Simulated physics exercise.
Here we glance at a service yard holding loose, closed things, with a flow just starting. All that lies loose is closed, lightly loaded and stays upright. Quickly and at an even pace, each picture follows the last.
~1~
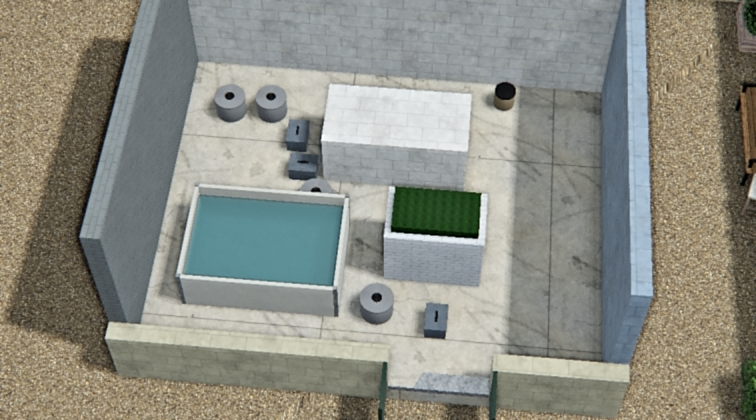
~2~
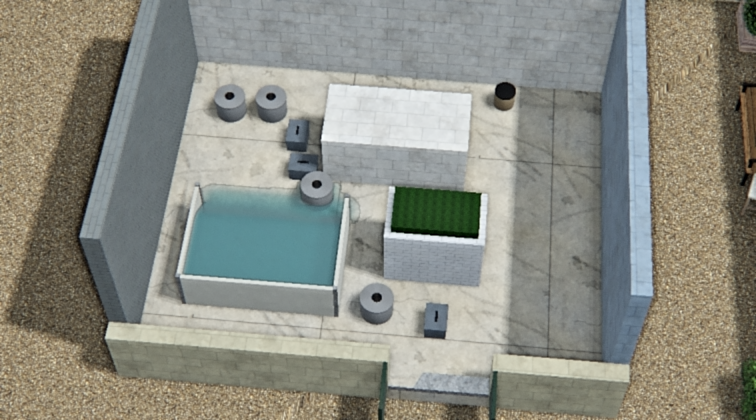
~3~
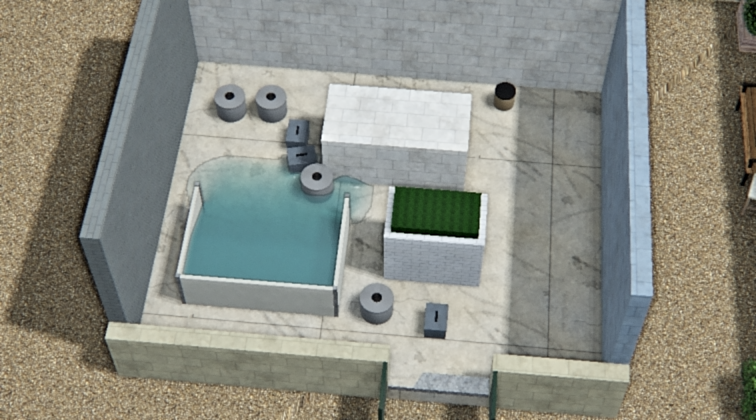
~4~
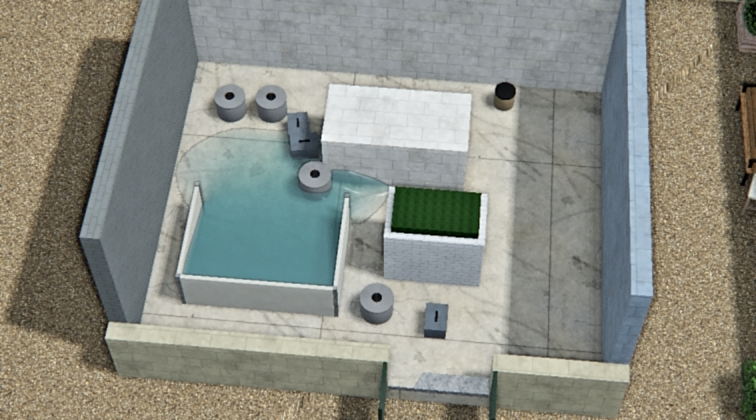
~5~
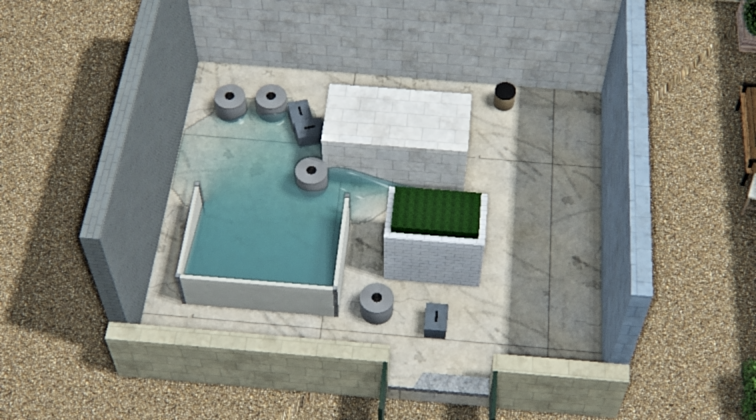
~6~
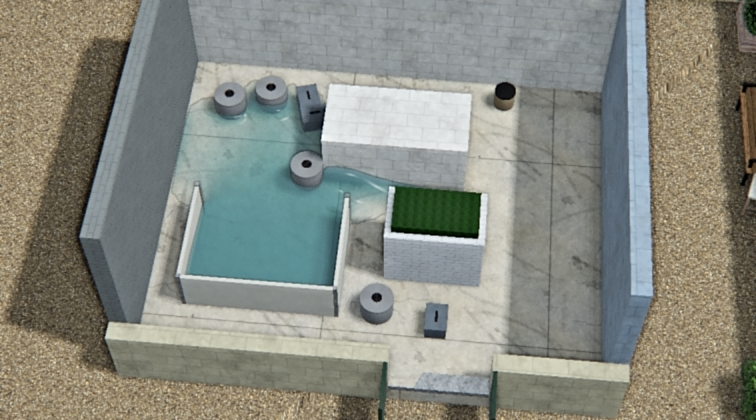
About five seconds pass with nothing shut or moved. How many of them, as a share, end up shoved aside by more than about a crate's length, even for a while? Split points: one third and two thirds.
So the part that moves far is the two-thirds mark or beyond.
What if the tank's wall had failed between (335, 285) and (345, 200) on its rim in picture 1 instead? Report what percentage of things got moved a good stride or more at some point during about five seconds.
Close to 40 in a hundred.
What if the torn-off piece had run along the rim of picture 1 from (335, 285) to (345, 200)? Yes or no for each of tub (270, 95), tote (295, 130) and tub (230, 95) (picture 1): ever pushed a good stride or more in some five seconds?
One after another: Never gets that far, then never gets that far, then never gets that far.
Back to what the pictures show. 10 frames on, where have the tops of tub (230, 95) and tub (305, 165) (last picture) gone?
Look around pixels (217, 71) and (294, 62).
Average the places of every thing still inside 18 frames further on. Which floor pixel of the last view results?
What remains is centred near (412, 174).
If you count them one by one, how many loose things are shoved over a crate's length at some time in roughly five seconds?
Counting them up gives 6.
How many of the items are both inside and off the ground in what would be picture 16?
I count 4.
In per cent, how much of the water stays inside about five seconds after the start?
100 %.
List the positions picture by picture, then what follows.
In the first picture, a tote at (303, 162), on the bottom; a tote at (297, 131) rests on the ground; 0 of 8 have shifted.
In the second picture, a tote at (303, 162), on the bottom; a tote at (297, 131), on the bottom; 1 of 8 have shifted.
In the third picture, a tote at (301, 155), on the bottom, close to its start; a tote at (297, 131), on the bottom; 2 of 8 have shifted.
In the fourth picture, a tote at (304, 141), on the bottom, a stride from its start; a tote at (298, 123), on the bottom, close to its start; 3 of 8 have shifted.
In the fifth picture, a tote at (310, 128), on the bottom, a stride from its start; a tote at (300, 111) rests on the ground, a stride from its start; 3 of 8 have shifted.
In the sixth picture, a tote at (315, 113) rests on the ground, a stride from its start; a tote at (308, 95) rests on the ground, a stride from its start; 4 of 8 have shifted.
A moment on, 4 of 8 are well off their spots; 3 afloat.
Next, 3 of 8 are well off their spots; 4 afloat.
Later, 6 of 8 are well off their spots; 5 afloat.
In the end, 6 of 8 are well off their spots, and 6 have been at some point; 5 afloat.
